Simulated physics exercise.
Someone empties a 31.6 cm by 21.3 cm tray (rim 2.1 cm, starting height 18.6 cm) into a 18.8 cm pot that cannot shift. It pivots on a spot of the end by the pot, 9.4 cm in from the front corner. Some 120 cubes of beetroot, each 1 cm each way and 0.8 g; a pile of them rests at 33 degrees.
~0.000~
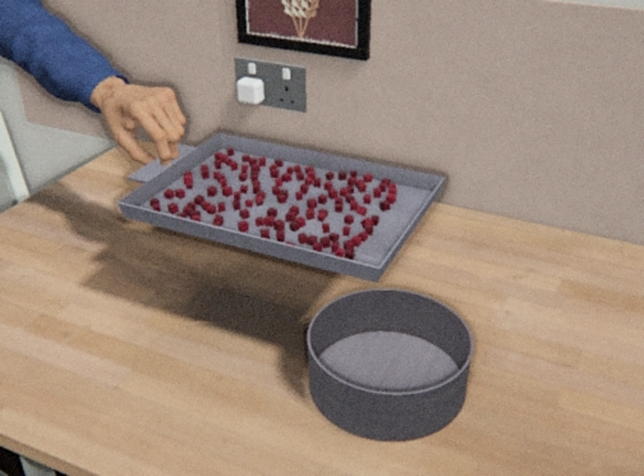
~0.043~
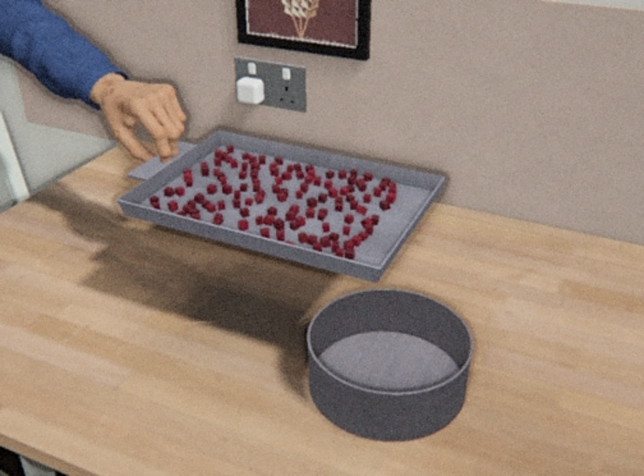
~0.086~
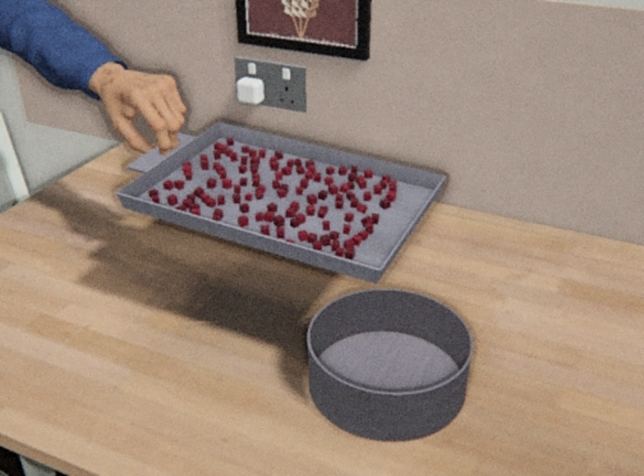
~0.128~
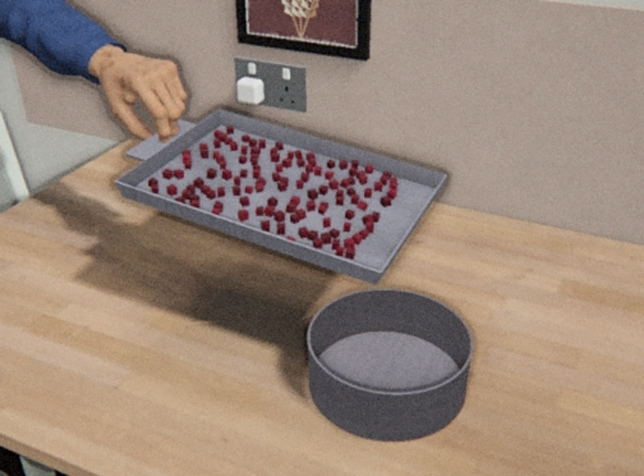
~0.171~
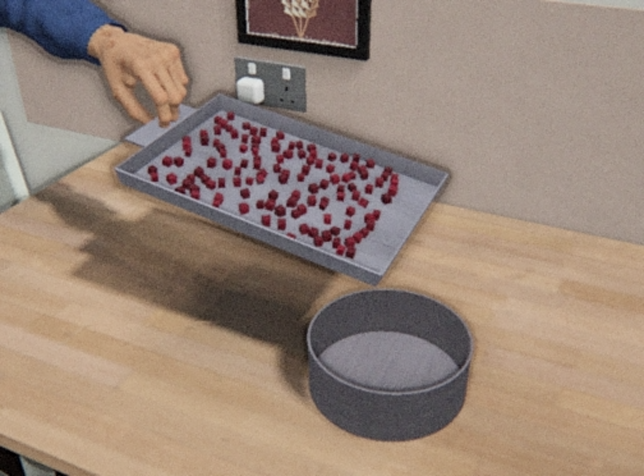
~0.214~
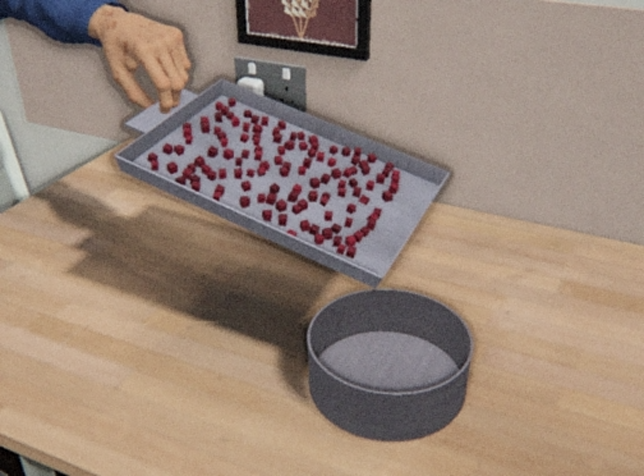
A grey tray scattered with small dark red cubes sat level above a wooden worktop, then a hand raised its left end, slanting it down toward a round grey pot on the right.
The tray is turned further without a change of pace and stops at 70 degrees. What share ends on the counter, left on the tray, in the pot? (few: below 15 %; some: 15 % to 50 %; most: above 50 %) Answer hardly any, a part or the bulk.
Counter: A part, tray: A part, pot: A part.
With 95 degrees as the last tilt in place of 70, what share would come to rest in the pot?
It would be near 60 per cent.
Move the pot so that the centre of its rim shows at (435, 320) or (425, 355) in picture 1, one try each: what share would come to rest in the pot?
About 20 and 60 per cent.
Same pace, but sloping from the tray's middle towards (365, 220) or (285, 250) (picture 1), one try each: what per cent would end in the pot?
Some 15 and 25 per cent.
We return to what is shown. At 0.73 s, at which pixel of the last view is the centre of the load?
Near (382, 224).
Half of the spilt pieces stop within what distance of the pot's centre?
About 28 cm.
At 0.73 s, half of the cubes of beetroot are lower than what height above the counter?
About 22 cm.
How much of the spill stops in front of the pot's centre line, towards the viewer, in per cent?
Some 80 per cent.
Then, at 0.52 s, tilt 41 degrees; the tray holds 100 %, the pot 0 %.
After 0.73 s, tilt 60 degrees; the tray holds 100 %, the pot 0 %.
After 1.05 s, tilt 70 degrees; the tray holds 35 %, the pot 30 %.
In the end, at 2.2 s, counter 30 %, tray 35 %, pot 35 %.
